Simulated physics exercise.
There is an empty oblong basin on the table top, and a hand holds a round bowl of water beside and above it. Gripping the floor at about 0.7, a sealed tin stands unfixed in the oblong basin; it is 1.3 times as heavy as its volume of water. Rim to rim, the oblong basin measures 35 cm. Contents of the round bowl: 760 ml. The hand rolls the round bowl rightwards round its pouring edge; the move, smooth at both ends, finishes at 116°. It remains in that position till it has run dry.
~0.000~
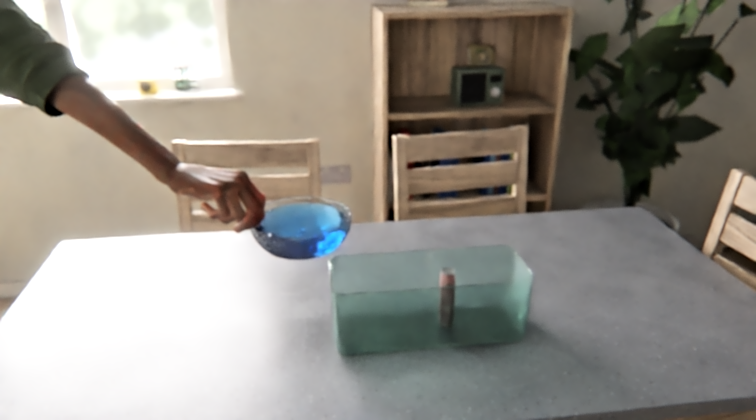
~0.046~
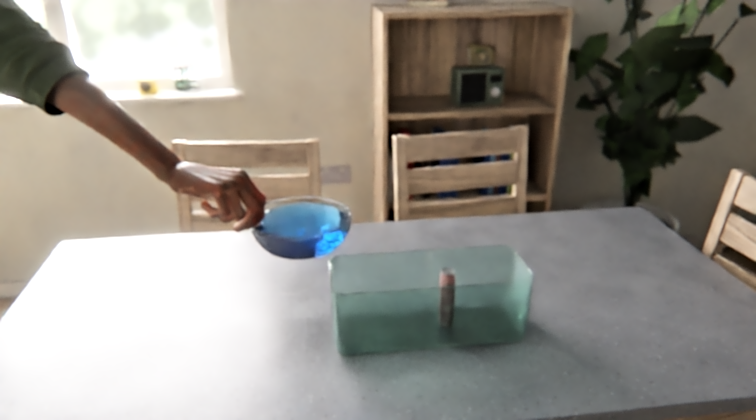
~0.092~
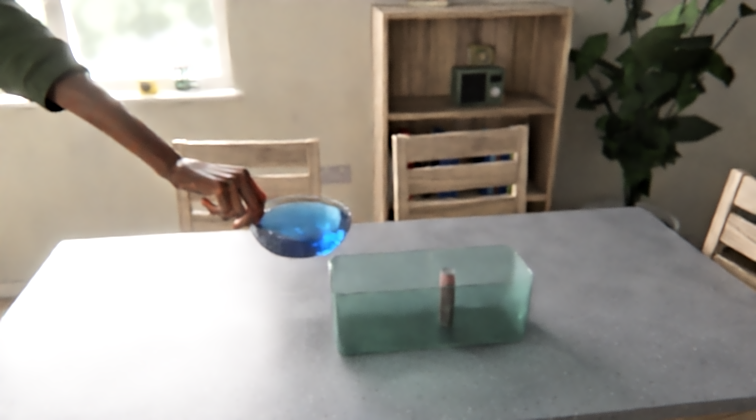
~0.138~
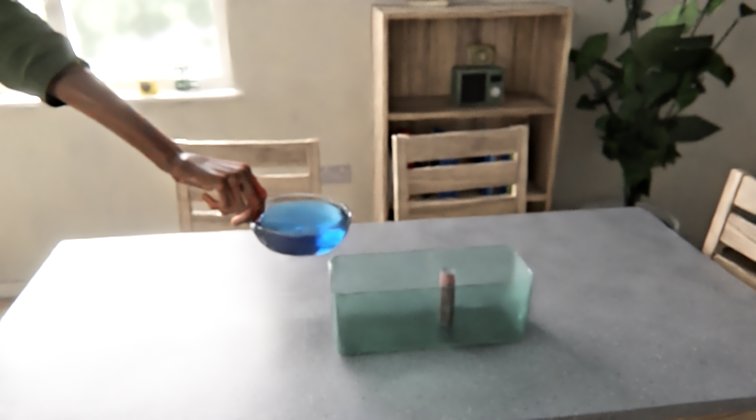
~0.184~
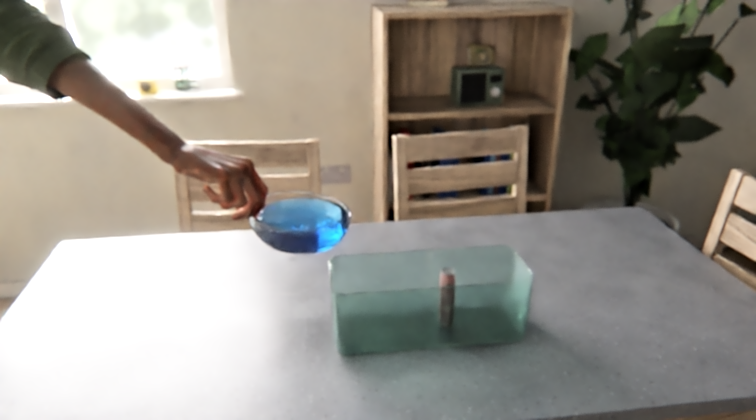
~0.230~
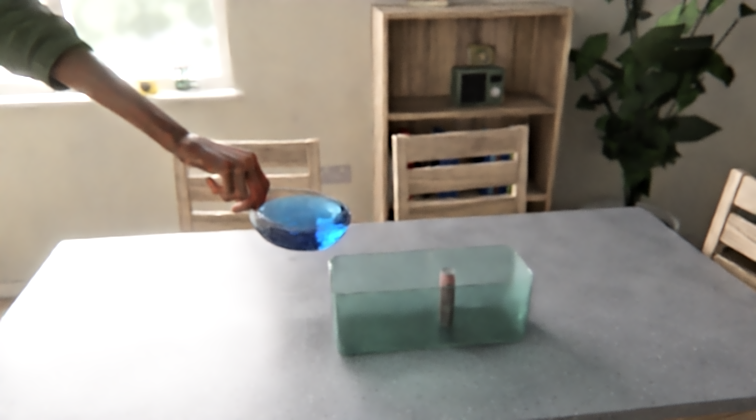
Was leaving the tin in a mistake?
It ends up erect.
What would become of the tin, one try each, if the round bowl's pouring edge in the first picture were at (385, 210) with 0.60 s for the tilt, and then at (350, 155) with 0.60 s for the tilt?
The tin stays vertical the first time and overturns the second time.
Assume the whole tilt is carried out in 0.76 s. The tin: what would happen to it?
Tips over.
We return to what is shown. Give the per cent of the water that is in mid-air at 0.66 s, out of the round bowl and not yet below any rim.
Some 50 per cent, I reckon.
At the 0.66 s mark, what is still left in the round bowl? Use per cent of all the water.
I reckon about 28 in a hundred is still held.
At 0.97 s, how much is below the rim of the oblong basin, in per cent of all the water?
The fraction sits near 94 in a hundred.
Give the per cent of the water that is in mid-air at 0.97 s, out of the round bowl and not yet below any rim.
Roughly 3 %.
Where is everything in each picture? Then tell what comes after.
The first frame shows tilt 0°; pouring edge (351, 214); surface from (252, 223) to (349, 217); the oblong basin's rim runs from (331, 276) to (523, 263); the tin's top is at (448, 274).
The second frame shows tilt 0°; pouring edge (351, 214); surface from (252, 222) to (348, 217).
The third frame shows tilt 2°; pouring edge (351, 214); surface from (252, 221) to (349, 217).
The fourth frame shows tilt 4°; pouring edge (351, 214); surface from (252, 219) to (349, 215).
The fifth frame shows tilt 7°; pouring edge (351, 215); surface from (252, 217) to (348, 213).
The sixth frame shows tilt 11°; pouring edge (350, 215); surface from (252, 213) to (349, 211).
Then, 0.66 s in, the tilt is 70° and 27 per cent is still to pour; the tin stands where it began.
Then, 0.97 s in, the tilt is 109° and 0 per cent is still to pour; the tin stands where it began.
Then, 1.30 s in, the tilt is 116° and 0 per cent is still to pour; the tin stands where it began.
Then, 1.66 s in, the tilt is 116° and 0 per cent is still to pour; the tin stands where it began.
Finally, the tin stands where it began.
